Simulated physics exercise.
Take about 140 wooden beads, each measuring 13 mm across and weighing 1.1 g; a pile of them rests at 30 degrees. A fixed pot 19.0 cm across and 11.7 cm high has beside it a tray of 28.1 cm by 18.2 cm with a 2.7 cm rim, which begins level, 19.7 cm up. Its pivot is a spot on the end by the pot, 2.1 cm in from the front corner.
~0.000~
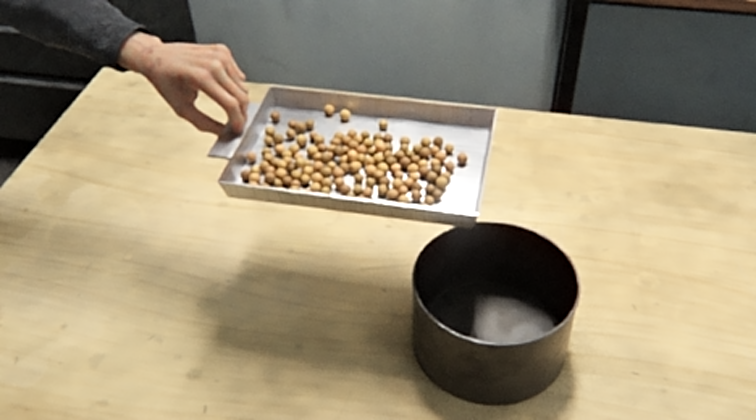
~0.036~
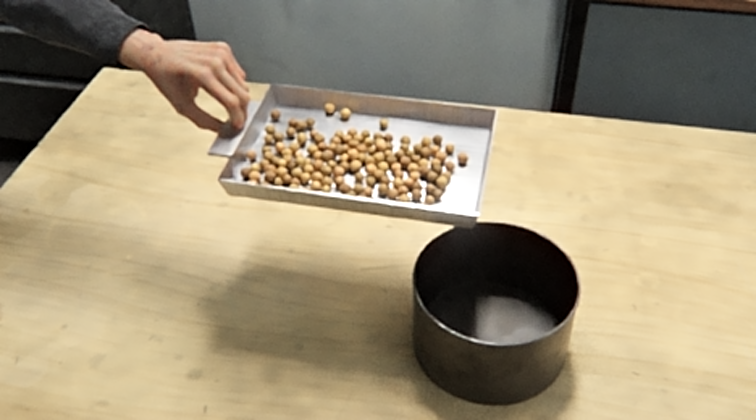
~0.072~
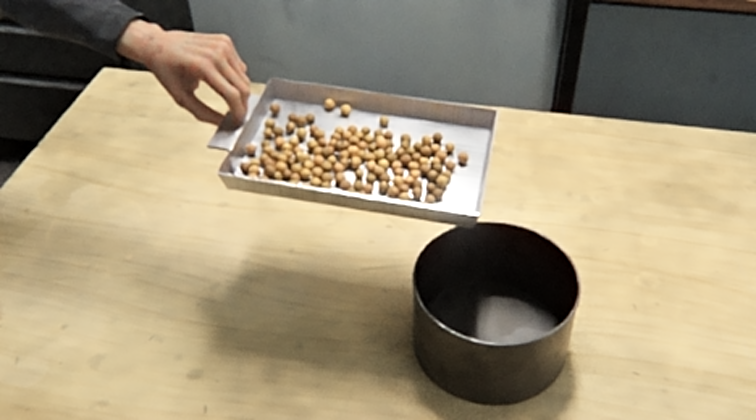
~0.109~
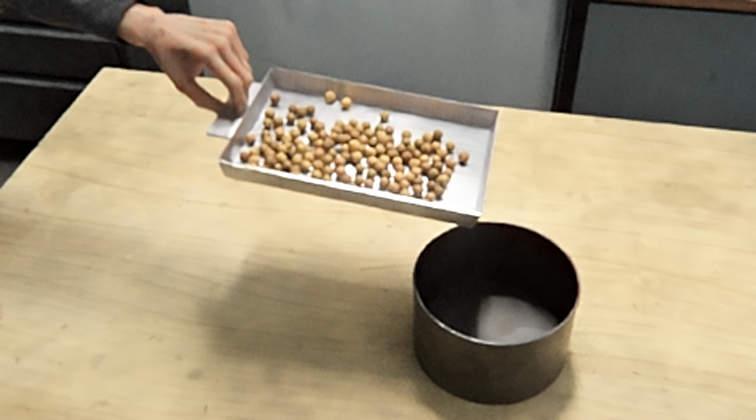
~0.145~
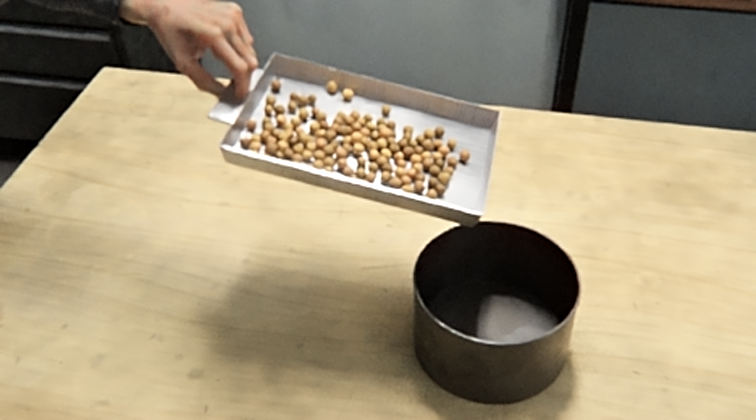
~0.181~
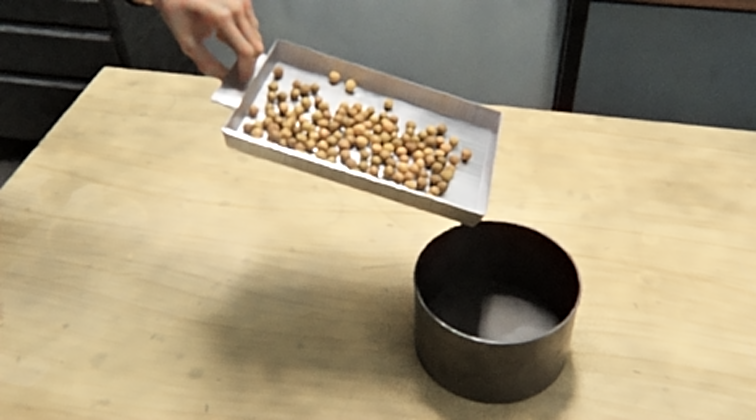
At the start, a hand grips the left end of a shallow metal tray of small round brown beads, held above a wooden table beside an empty dark pot. The hand then raises that end, gradually at first and then more noticeably, so the tray slants toward the pot while the beads barely shift.
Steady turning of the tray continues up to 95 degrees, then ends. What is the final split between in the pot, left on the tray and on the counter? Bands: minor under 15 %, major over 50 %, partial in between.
Pot: A decent number; tray: A small number; counter: The majority.
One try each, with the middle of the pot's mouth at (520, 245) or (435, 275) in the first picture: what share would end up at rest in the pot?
Try one: ~ 75 %; try two: ~ 5 %.
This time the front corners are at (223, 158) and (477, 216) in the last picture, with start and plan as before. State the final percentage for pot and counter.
You'd end with pot at 85 and counter at 15.
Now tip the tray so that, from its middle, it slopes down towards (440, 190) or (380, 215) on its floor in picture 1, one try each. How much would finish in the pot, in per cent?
Some 85 and 55 per cent.
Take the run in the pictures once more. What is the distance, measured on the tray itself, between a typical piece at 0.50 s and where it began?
Roughly 9 cm.
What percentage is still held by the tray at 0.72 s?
Some 80 per cent of the load.
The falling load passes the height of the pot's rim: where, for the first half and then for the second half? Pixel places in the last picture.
Near (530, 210) at first, near (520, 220) afterwards.
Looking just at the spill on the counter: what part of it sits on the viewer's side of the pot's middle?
Near 0 in a hundred.
After 0.50 s, tilt 54 degrees; the tray holds 100 %, the pot 0 %.
Then, at 0.72 s, tilt 80 degrees; the tray holds 80 %, the pot 0 %.
Then, at 1.05 s, tilt 95 degrees; the tray holds 10 %, the pot 30 %.
At rest (2.1 s), pot 40 %, tray 0 %, counter 60 %.
